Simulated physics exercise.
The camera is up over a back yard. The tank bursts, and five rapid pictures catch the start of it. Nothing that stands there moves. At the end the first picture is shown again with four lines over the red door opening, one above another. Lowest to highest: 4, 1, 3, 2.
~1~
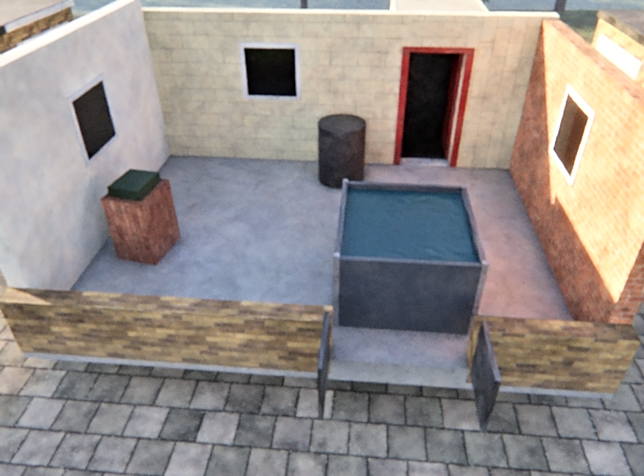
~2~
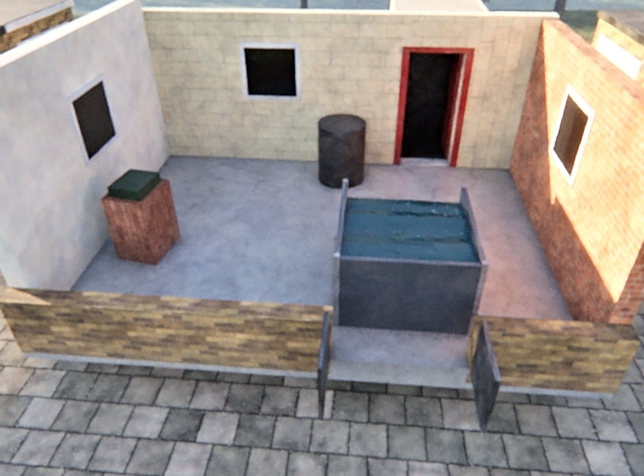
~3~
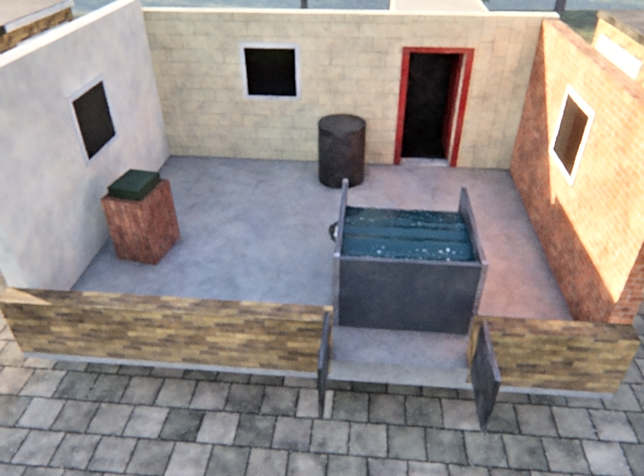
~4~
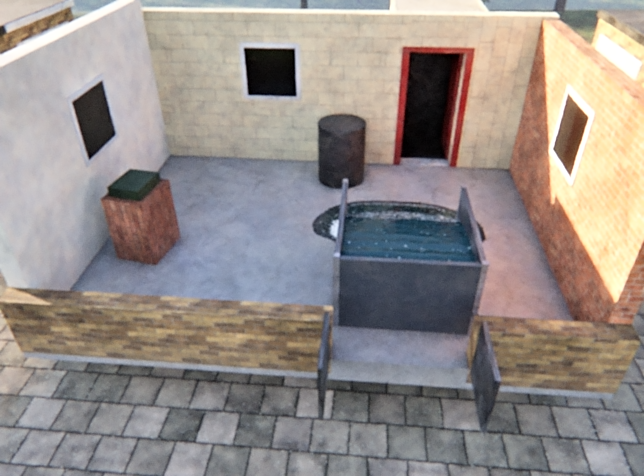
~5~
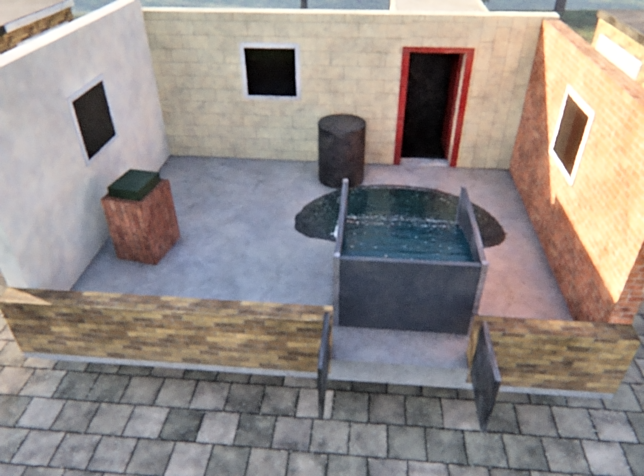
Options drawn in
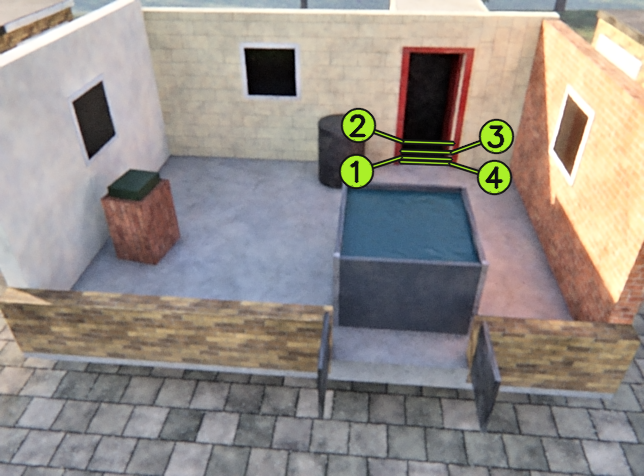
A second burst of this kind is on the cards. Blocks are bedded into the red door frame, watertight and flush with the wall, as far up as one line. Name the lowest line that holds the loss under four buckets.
Line 2.
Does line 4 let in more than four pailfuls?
Yes, it does.
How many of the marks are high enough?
One.
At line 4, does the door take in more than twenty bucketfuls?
Yes, clearly.
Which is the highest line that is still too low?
That is line 3.
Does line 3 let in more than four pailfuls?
Yes, it does.
In lime, 1 at (425, 158); 2 at (427, 142); 3 at (426, 151); 4 at (425, 162); from the bottom up 4, 1, 3, 2.
If 1 is chosen, dozens of bucketfuls pour in.
If 2 is chosen, a splash gets over, under a bucket.
If 3 is chosen, about 11 bucketfuls get in.
If 4 is chosen, dozens of bucketfuls pour in.
